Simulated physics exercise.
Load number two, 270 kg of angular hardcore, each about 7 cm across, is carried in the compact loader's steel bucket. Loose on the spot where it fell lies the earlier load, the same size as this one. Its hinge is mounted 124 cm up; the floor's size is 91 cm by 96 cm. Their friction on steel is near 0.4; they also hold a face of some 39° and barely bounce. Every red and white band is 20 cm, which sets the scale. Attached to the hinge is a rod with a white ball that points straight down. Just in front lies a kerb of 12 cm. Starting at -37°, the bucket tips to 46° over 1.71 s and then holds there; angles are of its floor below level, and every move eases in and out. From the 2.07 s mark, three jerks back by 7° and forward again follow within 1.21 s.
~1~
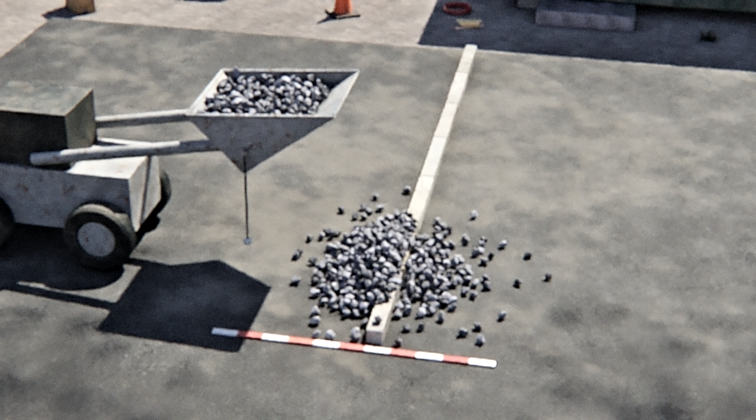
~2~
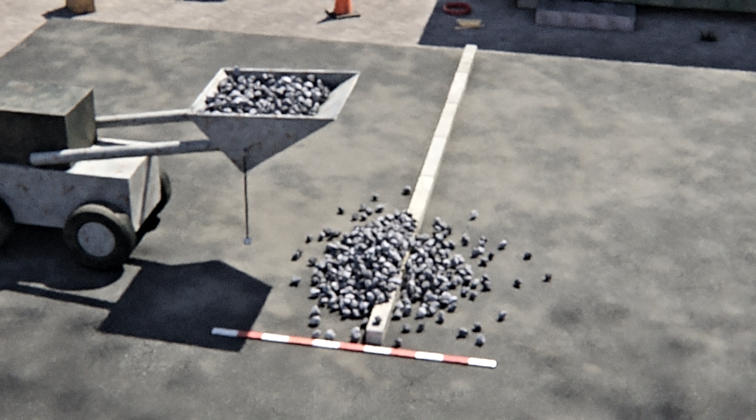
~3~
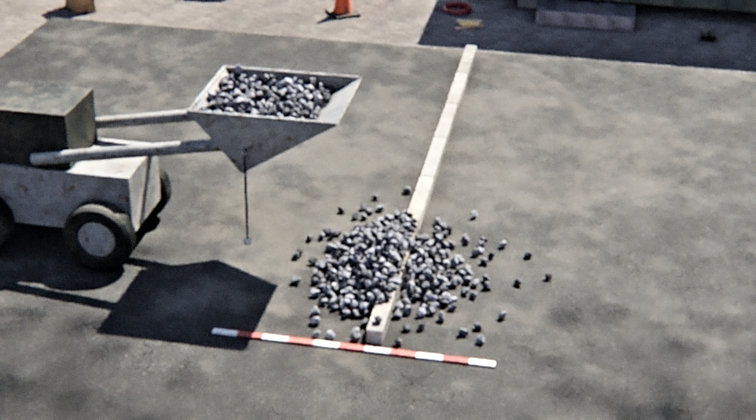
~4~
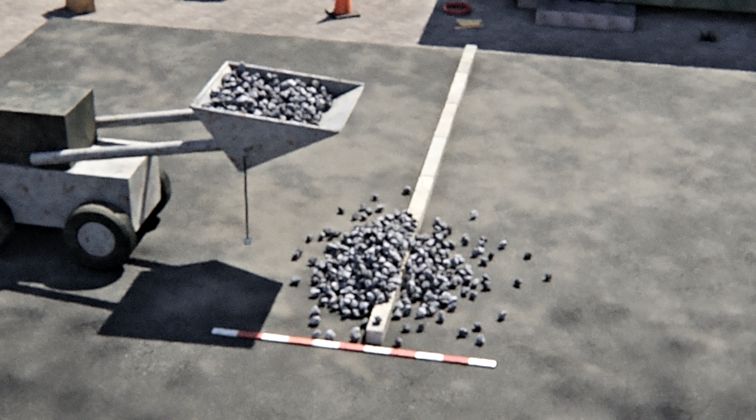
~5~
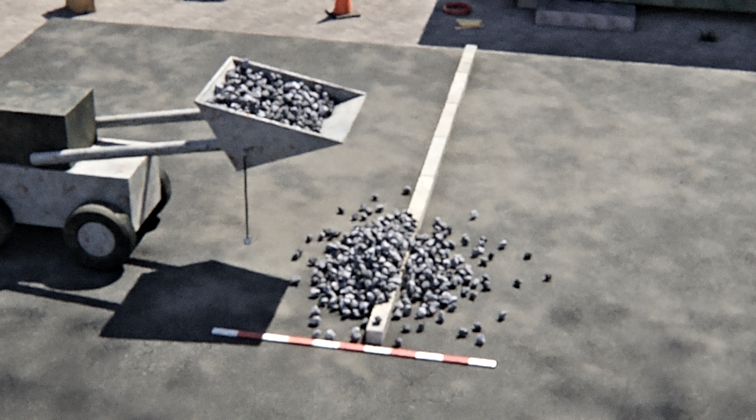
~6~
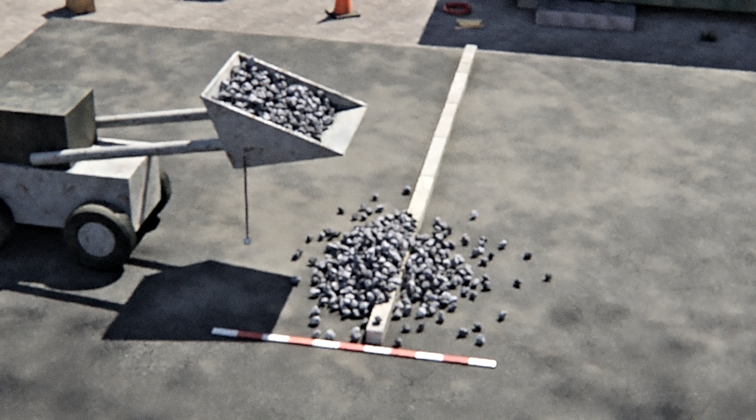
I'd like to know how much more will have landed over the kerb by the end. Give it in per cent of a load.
Roughly 3 in every hundred.
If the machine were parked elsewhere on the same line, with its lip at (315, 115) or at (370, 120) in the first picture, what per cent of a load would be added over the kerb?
Around 0 and 45 percent respectively.
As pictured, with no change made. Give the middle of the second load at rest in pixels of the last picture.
(344, 249).
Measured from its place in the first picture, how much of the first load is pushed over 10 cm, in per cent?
Close to 0 in a hundred of them.
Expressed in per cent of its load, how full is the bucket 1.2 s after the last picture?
Held: Around 30 % of the load.
Then, 0.7 s after the last picture the floor is at 33°; in per cent of one load, 100 in the bucket, 74 on this side of the kerb, 26 over the kerb; the foremost stones are at (506, 289).
Then, 1.2 s after the last picture the floor is at 46°; in per cent of one load, 29 in the bucket, 146 on this side of the kerb, 26 over the kerb; the foremost stones are at (506, 289).
Then, 3.1 s after the last picture the floor is at 46°; in per cent of one load, 0 in the bucket, 171 on this side of the kerb, 29 over the kerb; the foremost stones are at (506, 289).
Then, 5.6 s after the last picture the floor is at 46°; in per cent of one load, 0 in the bucket, 171 on this side of the kerb, 29 over the kerb; the foremost stones are at (506, 289). Net gain over the kerb, 3.
